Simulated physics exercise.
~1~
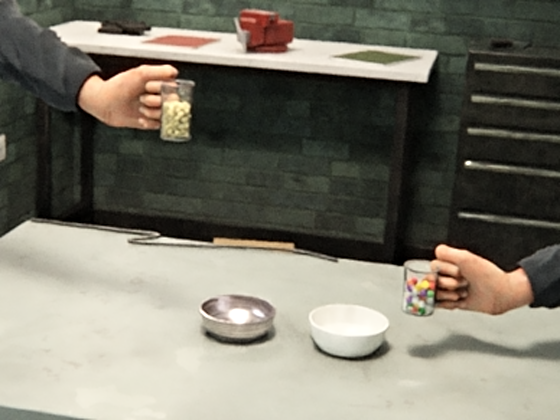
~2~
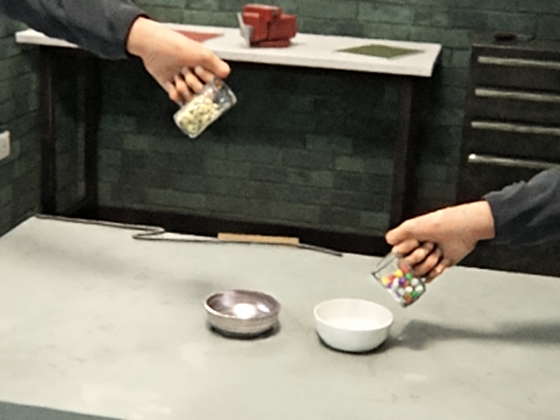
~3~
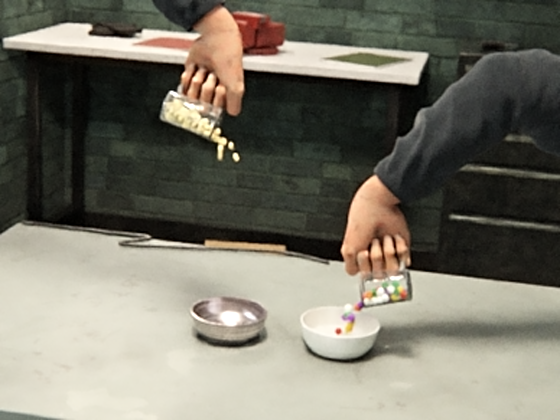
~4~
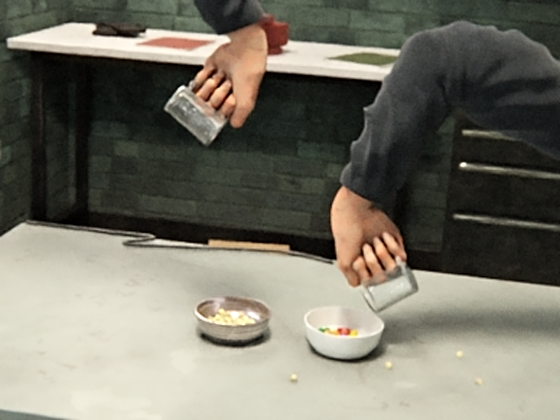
In a workshop with dark green brick walls, a slightly swaying view looks down on a pale grey table, with a bench and dark drawers behind. A shallow metal dish sits left of a white bowl, and two dark-sleeved arms hold clear cups, the left one high with pale yellow pieces, the right one low with multicoloured pieces. The hands move inward and tip the cups, and both loads begin to spill. The cups turn over and empty. Most yellow pieces land in the metal dish, but a few lie scattered on the table, while the colourful ones all rest in the white bowl.
